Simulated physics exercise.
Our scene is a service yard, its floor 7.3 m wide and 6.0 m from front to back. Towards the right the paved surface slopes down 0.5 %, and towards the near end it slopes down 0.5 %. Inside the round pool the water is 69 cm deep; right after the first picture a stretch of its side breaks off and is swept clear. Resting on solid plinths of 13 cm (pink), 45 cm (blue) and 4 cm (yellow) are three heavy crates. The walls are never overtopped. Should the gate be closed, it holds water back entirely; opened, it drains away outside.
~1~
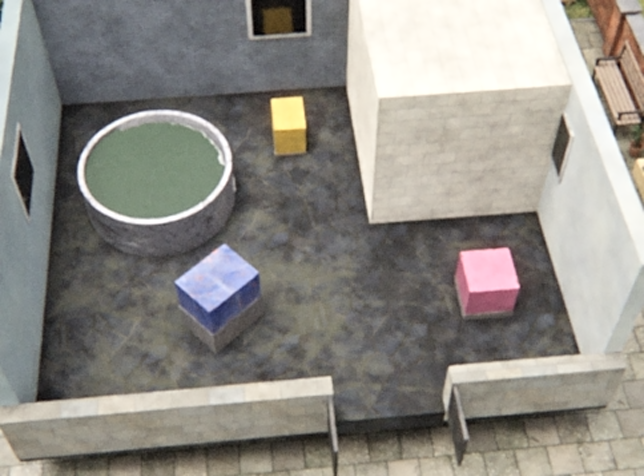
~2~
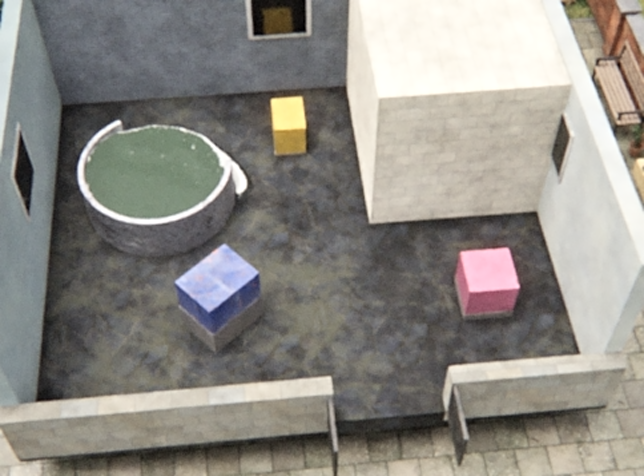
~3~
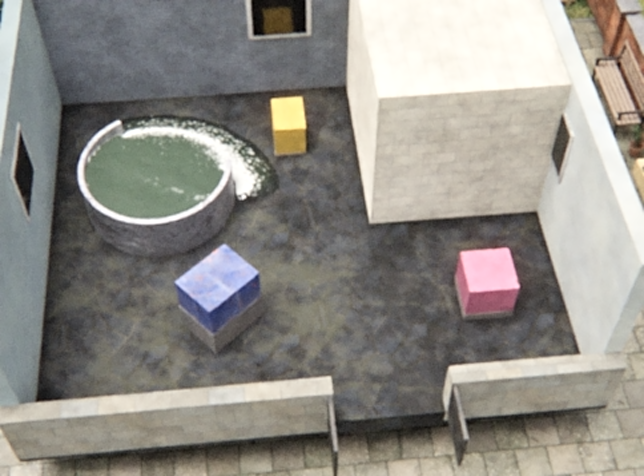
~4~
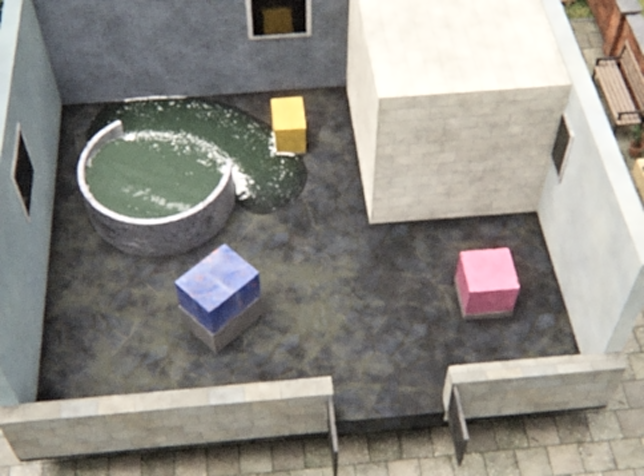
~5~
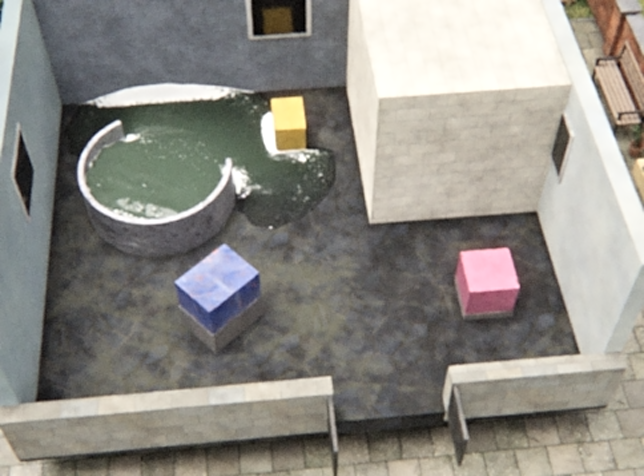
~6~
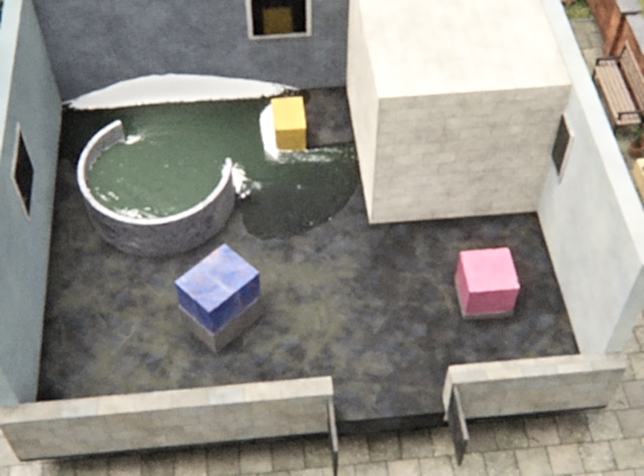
A round grey pool of green water stands at the back left of a walled yard with a dark, mottled floor, seen from high above by a camera that stays still. A yellow block sits near the back wall, a blue one near the middle, a pink one at right, below a large pale block. The pool's rear side breaks open and water pours out, foaming against the back wall and around the yellow block, spreading rightward to the pale block.
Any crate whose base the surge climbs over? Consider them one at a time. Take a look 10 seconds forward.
Pink crate not climbed over, blue crate not climbed over, yellow crate climbed over.
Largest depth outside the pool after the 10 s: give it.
Max around 10 cm.
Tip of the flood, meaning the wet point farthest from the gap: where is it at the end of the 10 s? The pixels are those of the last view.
(580, 383).
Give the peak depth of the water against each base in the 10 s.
Topping out, pink sees 4, blue sees 24 and yellow sees 40, all in cm.
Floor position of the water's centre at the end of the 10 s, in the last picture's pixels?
Near (241, 244).
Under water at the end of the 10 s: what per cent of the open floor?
Around 100 per cent wet.
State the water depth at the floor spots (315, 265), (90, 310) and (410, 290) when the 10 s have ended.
First spot near 4 cm, second near 5 cm, third near 2 cm.
A moment later water covers 25 % of the floor and is deepest (55 cm) near (236, 95); pink plinth not reached, blue plinth not reached, yellow plinth reached.
Soon after water covers 35 % of the floor and is deepest (45 cm) near (345, 103); pink plinth not reached, blue plinth not reached, yellow plinth reached.
Next water covers 65 % of the floor and is deepest (24 cm) near (250, 298); pink plinth reached, blue plinth reached, yellow plinth reached.
Later on water covers 90 % of the floor and is deepest (16 cm) near (35, 431); pink plinth reached, blue plinth reached, yellow plinth reached.
At the end water covers 100 % of the floor and is deepest (10 cm) near (49, 263); highest at the pink plinth 4 cm, highest at the blue plinth 24 cm, highest at the yellow plinth 40 cm.
